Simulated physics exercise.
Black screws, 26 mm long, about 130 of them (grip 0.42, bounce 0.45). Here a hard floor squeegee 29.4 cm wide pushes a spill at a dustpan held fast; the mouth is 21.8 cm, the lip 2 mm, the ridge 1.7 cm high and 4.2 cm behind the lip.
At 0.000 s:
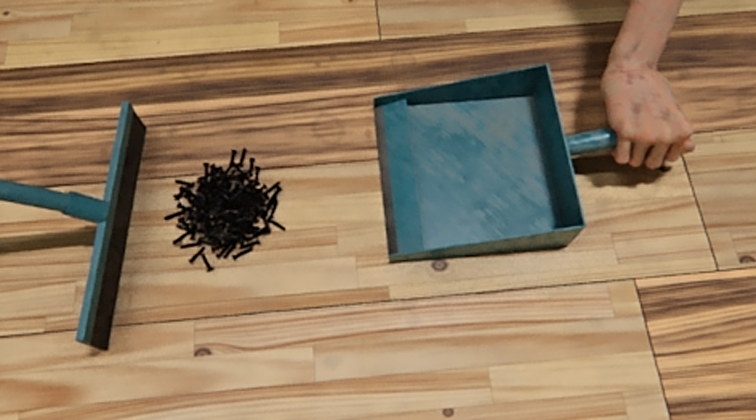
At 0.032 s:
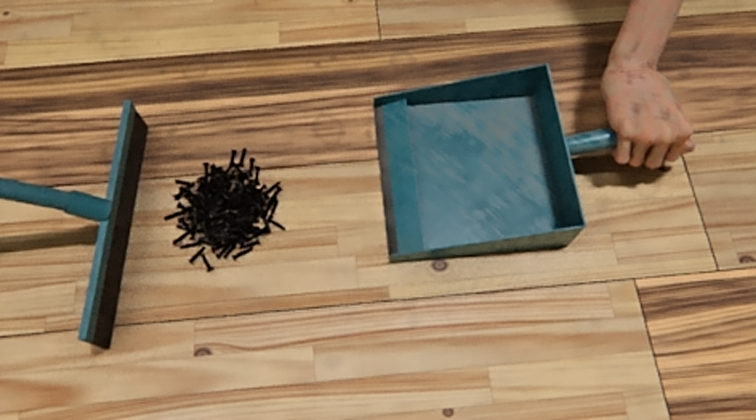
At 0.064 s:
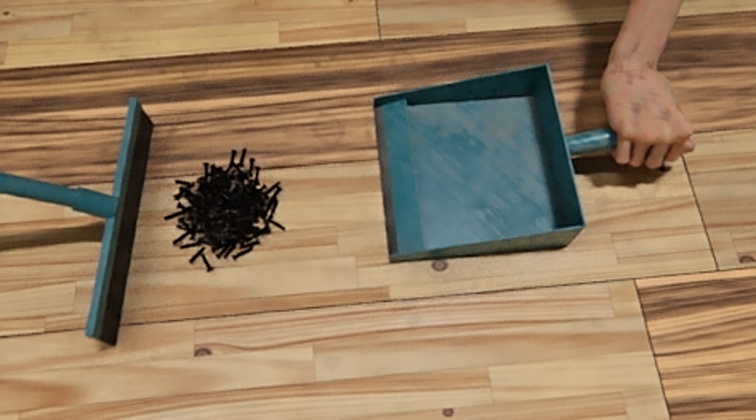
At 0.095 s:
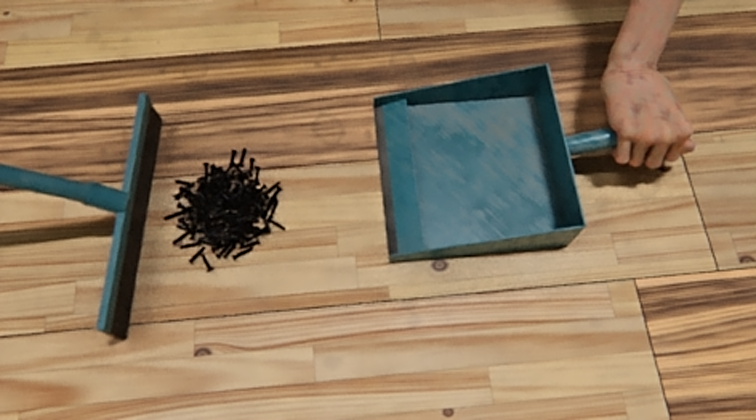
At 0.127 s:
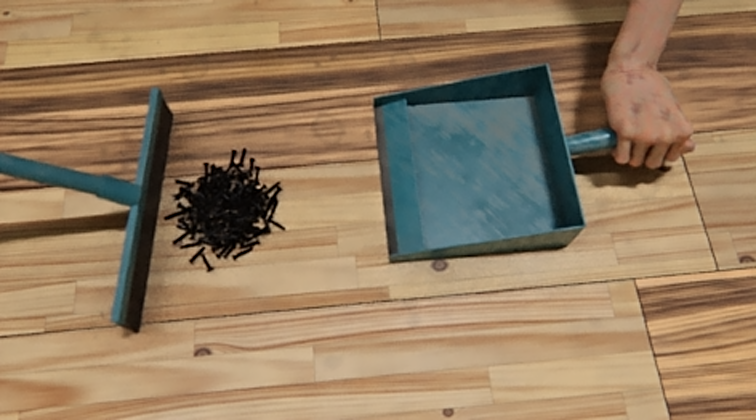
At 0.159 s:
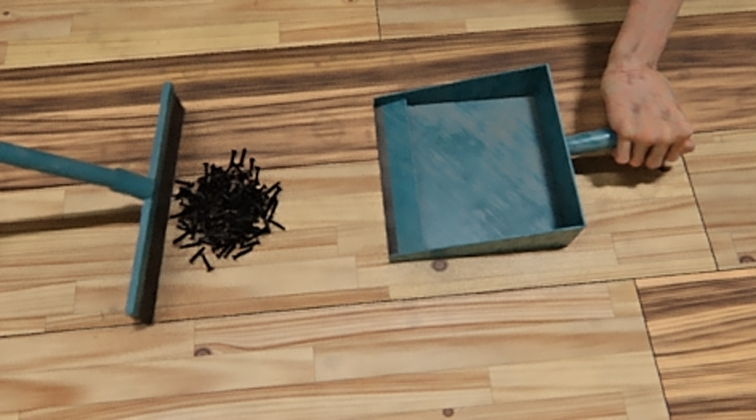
A teal squeegee on the left, its long handle reaching in from the edge, slides slowly rightward across a wooden floor toward a heap of black screws. It closes the gap until its blade is right beside the nearly undisturbed heap, while a hand on the right keeps a teal dustpan still.
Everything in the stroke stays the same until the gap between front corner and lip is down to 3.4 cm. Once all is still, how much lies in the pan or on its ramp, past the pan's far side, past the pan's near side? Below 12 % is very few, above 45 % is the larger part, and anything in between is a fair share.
In the pan or on its ramp: Very few, past the pan's far side: Very few, past the pan's near side: Very few.
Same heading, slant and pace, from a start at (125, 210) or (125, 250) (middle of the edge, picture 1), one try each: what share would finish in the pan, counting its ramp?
Around 5 percent, then around 5 percent.
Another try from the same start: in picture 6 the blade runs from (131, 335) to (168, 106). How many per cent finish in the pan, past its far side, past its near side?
Pan 15 % / far 0 % / near 5 %.
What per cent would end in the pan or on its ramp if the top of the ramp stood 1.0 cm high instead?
It would be near 10 per cent.
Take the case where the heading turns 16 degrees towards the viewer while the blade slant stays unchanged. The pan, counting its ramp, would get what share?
My guess is some 15 percent.
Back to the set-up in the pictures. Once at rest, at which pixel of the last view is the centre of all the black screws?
In the last view, approximately (362, 172).
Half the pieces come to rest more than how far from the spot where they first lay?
Around 18 centimetres.
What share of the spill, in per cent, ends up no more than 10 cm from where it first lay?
I'd guess some 5 per cent.
Then, at 0.40 s, middle of the blade 16 cm from the lip; 0 % over the lip, far side 0 %, near side 0 %.
After 0.56 s, middle of the blade 9 cm from the lip; 0 % over the lip, far side 0 %, near side 5 %.
Then, at 0.84 s, middle of the blade 5 cm from the lip; 5 % over the lip, far side 0 %, near side 5 %.
At rest (1.1 s), pan 5 %, far side 0 %, near side 5 %, in front of the lip or behind the blade 90 %.
